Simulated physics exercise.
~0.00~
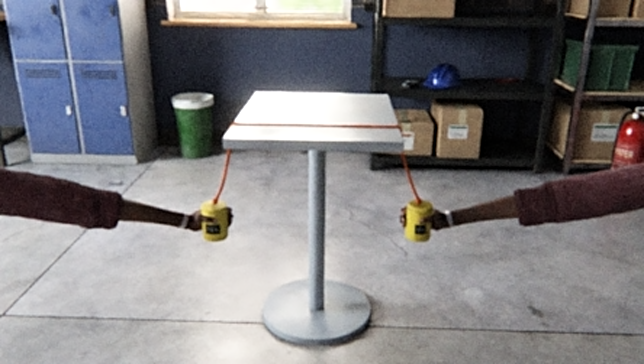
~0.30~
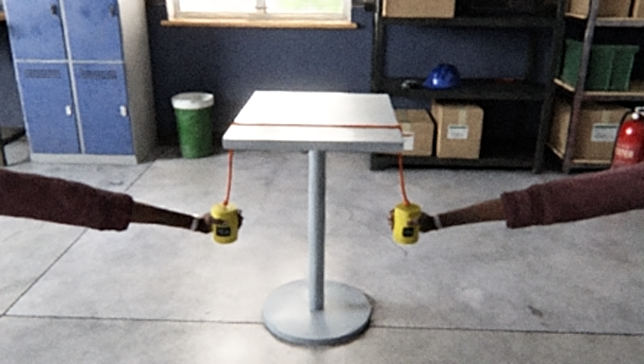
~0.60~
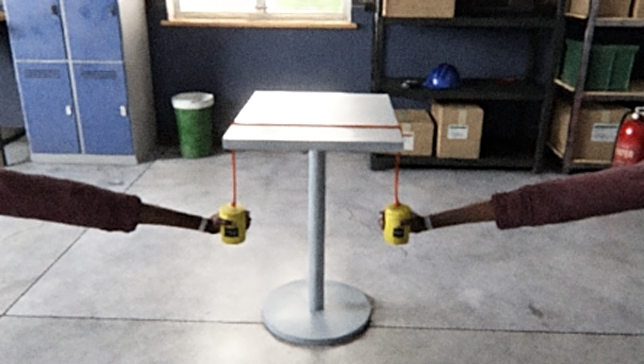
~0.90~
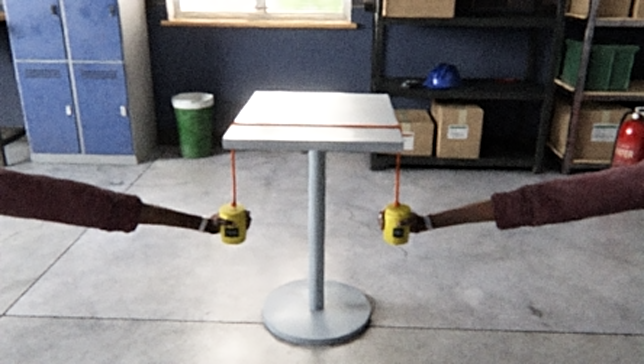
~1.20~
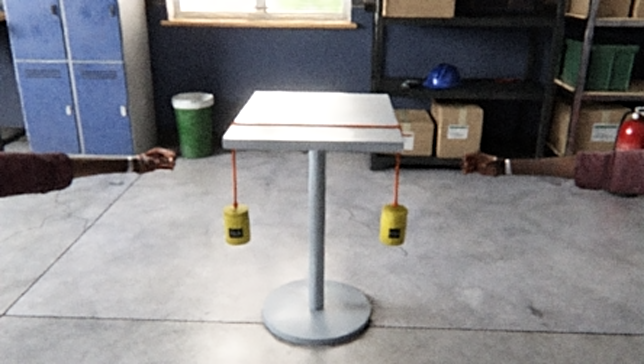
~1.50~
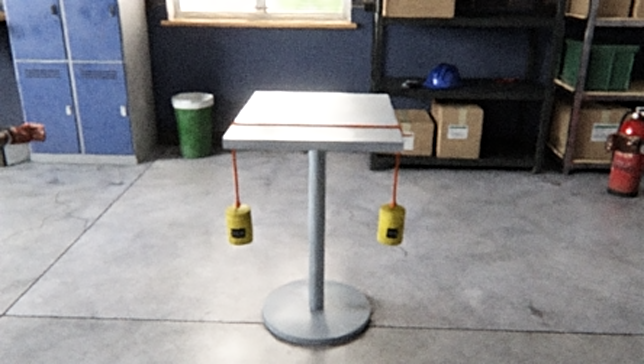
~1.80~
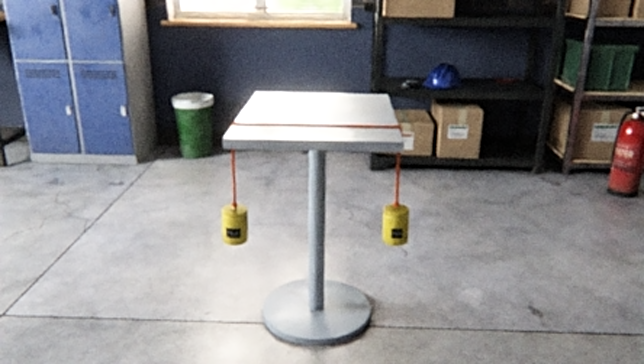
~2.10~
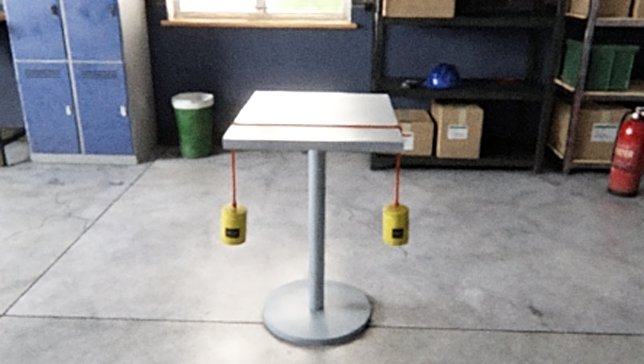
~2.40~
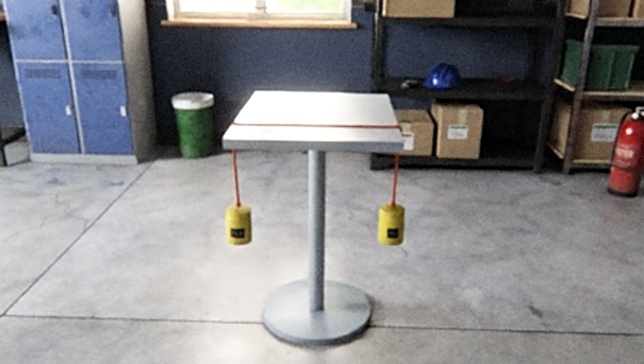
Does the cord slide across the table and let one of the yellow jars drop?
No, the cord stays in place over the table, and both yellow jars hang level on either side.
